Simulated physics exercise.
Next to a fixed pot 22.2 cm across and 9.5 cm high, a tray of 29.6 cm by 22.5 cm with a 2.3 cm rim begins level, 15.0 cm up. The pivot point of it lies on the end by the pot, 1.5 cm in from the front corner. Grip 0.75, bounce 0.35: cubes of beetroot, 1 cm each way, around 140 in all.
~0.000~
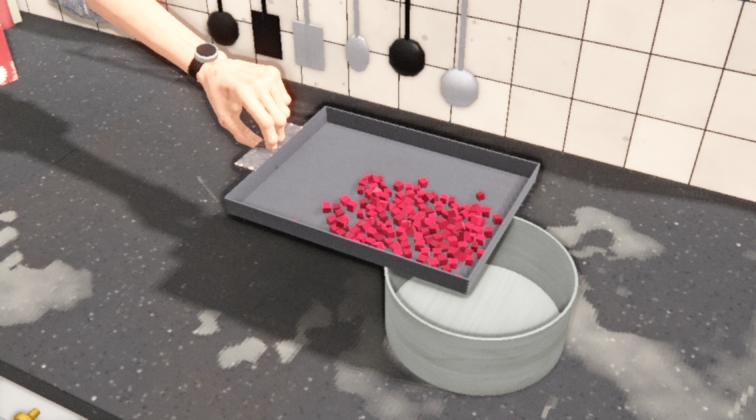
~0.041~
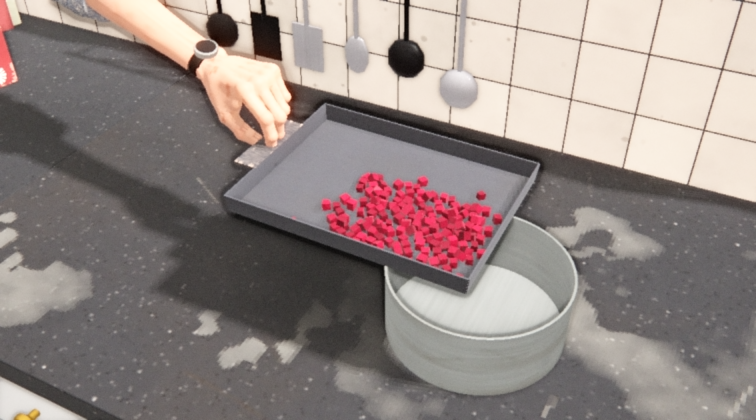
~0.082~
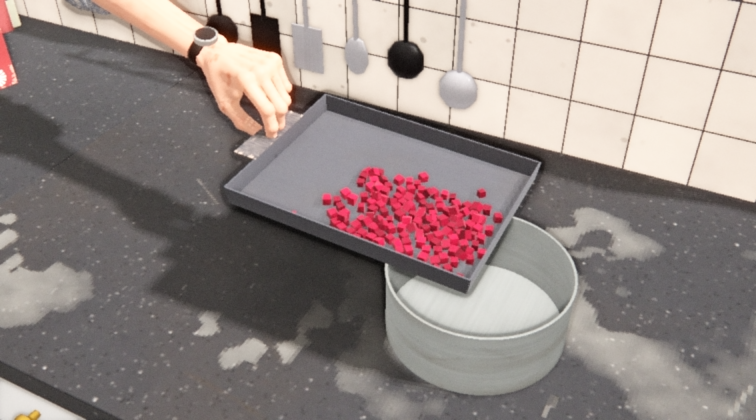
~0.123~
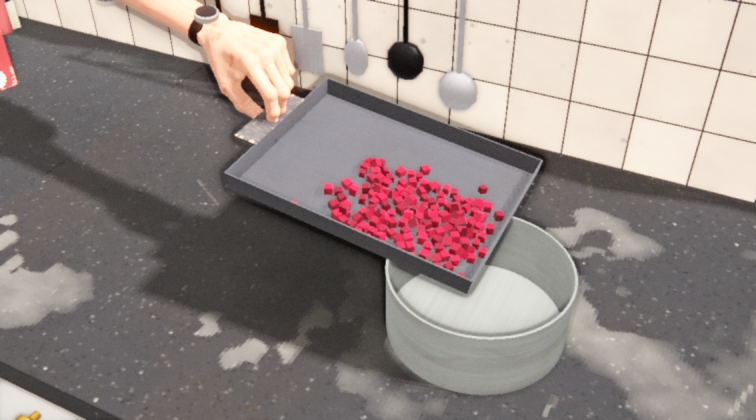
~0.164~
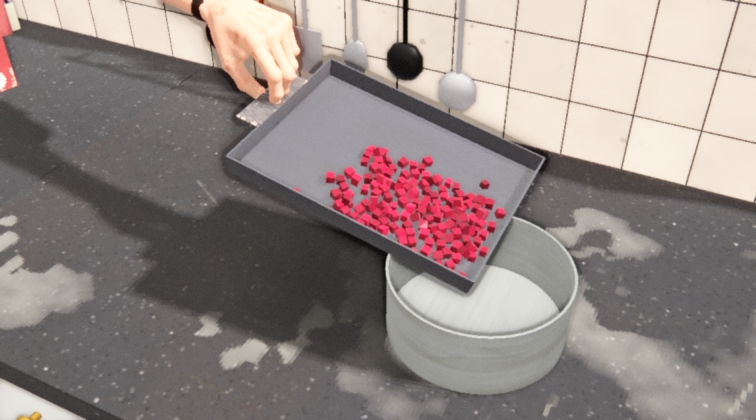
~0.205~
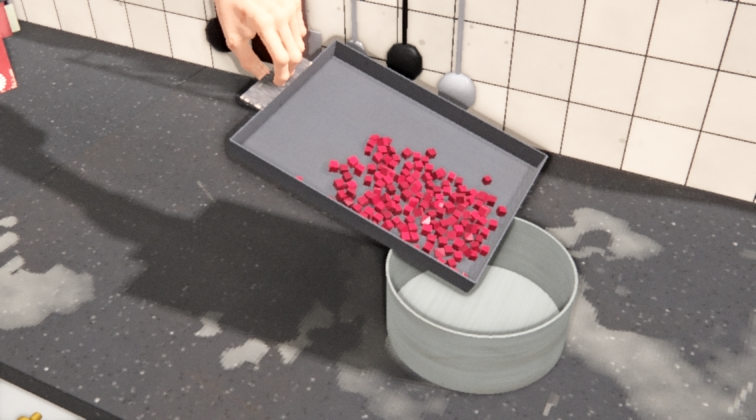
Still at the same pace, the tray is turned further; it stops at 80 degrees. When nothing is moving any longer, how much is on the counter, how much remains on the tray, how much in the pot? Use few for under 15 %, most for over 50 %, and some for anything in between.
Counter: Some, tray: Some, pot: Some.
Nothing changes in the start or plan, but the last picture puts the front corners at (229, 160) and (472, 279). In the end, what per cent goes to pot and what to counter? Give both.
Pot: 5, counter: 70.
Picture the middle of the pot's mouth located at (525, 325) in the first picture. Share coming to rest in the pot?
Roughly 55 per cent.
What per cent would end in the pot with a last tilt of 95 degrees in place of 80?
You'd end up with some 35 % in the pot.
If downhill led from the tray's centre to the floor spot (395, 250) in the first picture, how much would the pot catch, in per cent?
The share comes to about 0 in a hundred.
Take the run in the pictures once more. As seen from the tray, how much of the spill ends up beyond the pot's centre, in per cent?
Around 100 in a hundred.
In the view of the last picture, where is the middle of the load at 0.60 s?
Near pixel (485, 212).
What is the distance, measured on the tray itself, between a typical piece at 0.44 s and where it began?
2 cm.
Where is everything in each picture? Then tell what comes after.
The first picture shows tray tilt 0 degrees, front corners at (228, 197) and (467, 277); middle of the pieces at (406, 225); pot at (480, 268).
The second picture shows tray tilt 1 degrees, front corners at (228, 195) and (468, 277); middle of the pieces at (406, 224).
The third picture shows tray tilt 4 degrees, front corners at (228, 186) and (469, 278), lowest corner right front; middle of the pieces at (407, 221).
The fourth picture shows tray tilt 8 degrees, front corners at (228, 172) and (471, 278), lowest corner right front; middle of the pieces at (408, 215).
The fifth picture shows tray tilt 14 degrees, front corners at (230, 155) and (473, 279), lowest corner right front; middle of the pieces at (410, 209).
The sixth picture shows tray tilt 19 degrees, front corners at (233, 139) and (474, 280), lowest corner right front; middle of the pieces at (413, 203); pot at (481, 268). The tray's pace is about 130 degrees a second.
Then, at 0.44 s, tilt 50 degrees; the tray holds 100 %, the pot 0 %.
After 0.60 s, tilt 71 degrees; the tray holds 100 %, the pot 0 %.
Then, at 0.88 s, tilt 80 degrees; the tray holds 60 %, the pot 15 %.
At rest (2.4 s), counter 40 %, tray 30 %, pot 30 %.
